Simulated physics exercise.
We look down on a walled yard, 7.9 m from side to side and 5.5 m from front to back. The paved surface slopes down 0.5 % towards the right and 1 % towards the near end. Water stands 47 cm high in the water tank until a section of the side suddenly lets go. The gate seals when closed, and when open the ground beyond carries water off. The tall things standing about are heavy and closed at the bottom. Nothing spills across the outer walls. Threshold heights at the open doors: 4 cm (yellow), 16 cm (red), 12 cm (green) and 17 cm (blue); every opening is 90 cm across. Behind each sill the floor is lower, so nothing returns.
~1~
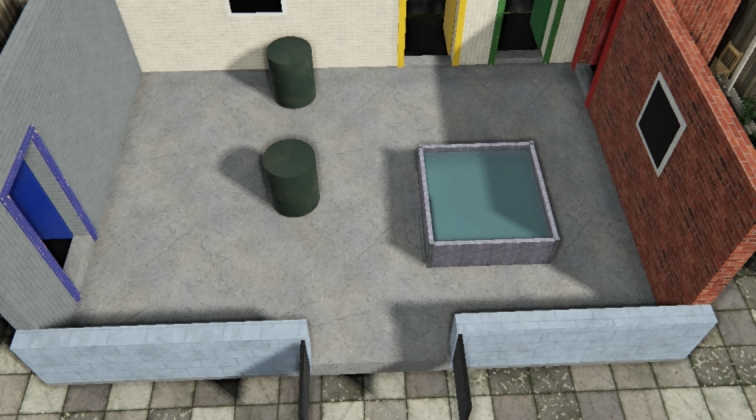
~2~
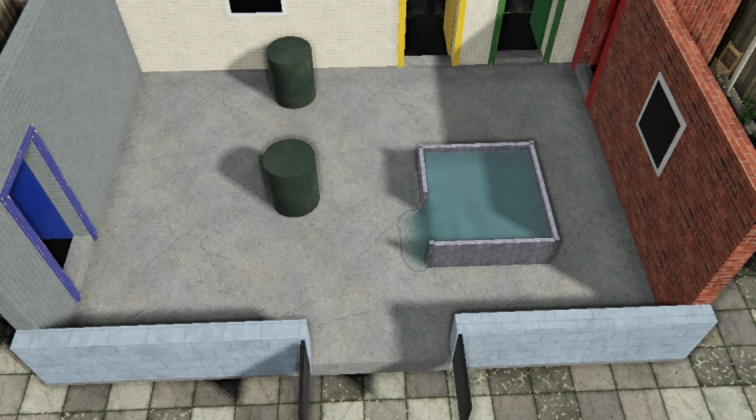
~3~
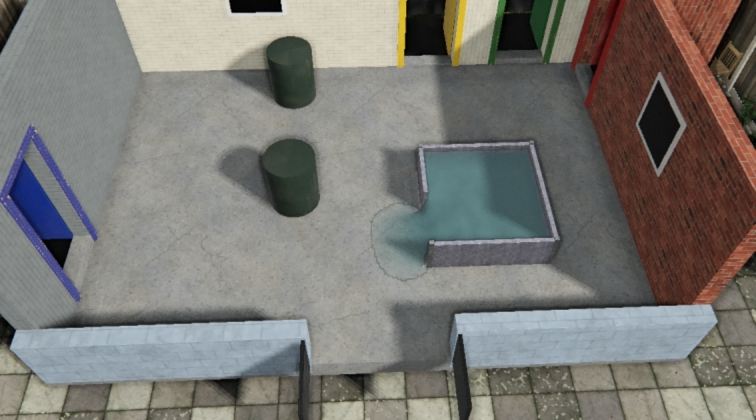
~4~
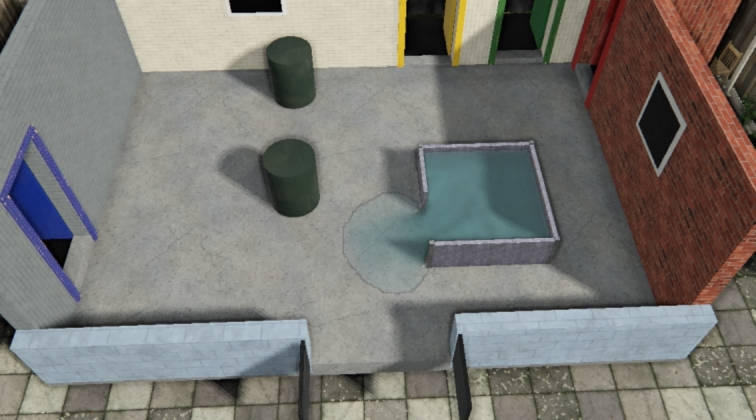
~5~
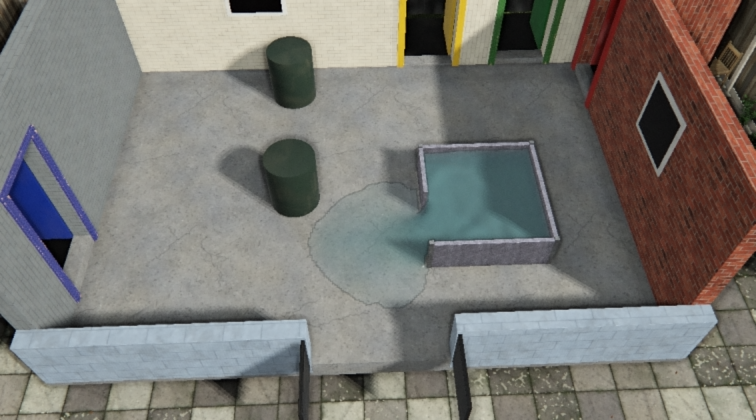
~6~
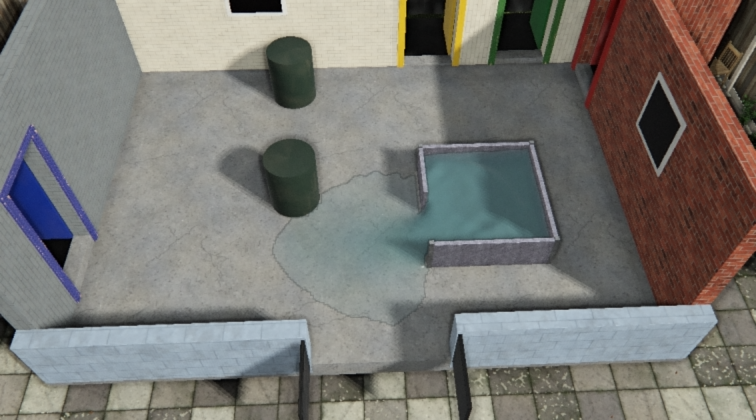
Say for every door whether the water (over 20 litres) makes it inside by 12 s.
Within that time: At the yellow door it stays under the limit; at the red door it stays under the limit; at the green door it does not reach the limit; at the blue door it stays under the limit.
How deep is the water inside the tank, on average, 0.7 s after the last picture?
Some 33 cm.
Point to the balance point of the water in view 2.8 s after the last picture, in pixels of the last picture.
Around (345, 239).
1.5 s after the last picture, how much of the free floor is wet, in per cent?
Near 30 per cent is wet.
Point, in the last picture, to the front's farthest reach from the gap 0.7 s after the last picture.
Around (164, 270).
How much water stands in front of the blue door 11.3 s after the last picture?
Roughly 3.5 cm deep.
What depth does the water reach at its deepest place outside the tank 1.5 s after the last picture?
About 20 cm.
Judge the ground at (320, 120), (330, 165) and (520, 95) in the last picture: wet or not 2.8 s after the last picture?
In turn: Flooded, under water, dry.
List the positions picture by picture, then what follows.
The water tank at (484, 194) is whole and still, 47 cm deep, in the first frame.
Water pours out at (429, 232) and has run 0.5 m, to (410, 215); typically 7 cm deep outside, 47 cm at the water tank's back, in the second frame.
The front is at (378, 222), 0.8 m from the gap at (429, 233); 0.7 m2 of floor is under water; 47 cm left at the back of the water tank, in the third frame.
The front is at (350, 226), 1.2 m from the gap at (429, 234); 1.3 m2 of floor is under water; 47 cm left at the back of the water tank, in the fourth frame.
The front is at (318, 254), 1.6 m from the gap at (429, 233); 2.1 m2 of floor is under water; 47 cm left at the back of the water tank, in the fifth frame.
Water pours out at (429, 233) and has run 2.2 m, to (280, 248); typically 4 cm deep outside, 43 cm at the water tank's back, in the sixth frame.
Then, 0.7 s after the last picture water covers 20 % of the floor and is deepest (26 cm) near (416, 241); yellow door not reached, red door not reached, green door not reached, blue door not reached.
Then, 1.5 s after the last picture water covers 30 % of the floor and is deepest (20 cm) near (417, 251); yellow door not reached, red door not reached, green door not reached, blue door 4 cm at the sill, 0 L in.
Then, 2.8 s after the last picture water covers 35 % of the floor and is deepest (22 cm) near (78, 355); yellow door not reached, red door not reached, green door not reached, blue door 16 cm at the sill, 0 L in.
Then, 6.3 s after the last picture water covers 50 % of the floor and is deepest (9 cm) near (64, 356); yellow door not reached, red door not reached, green door not reached, blue door 8 cm at the sill, 0 L in.
Then, 11.3 s after the last picture water covers 75 % of the floor and is deepest (6 cm) near (148, 353); yellow door 1 cm at the sill, 0 L in, red door not reached, green door not reached, blue door 4 cm at the sill, 0 L in.
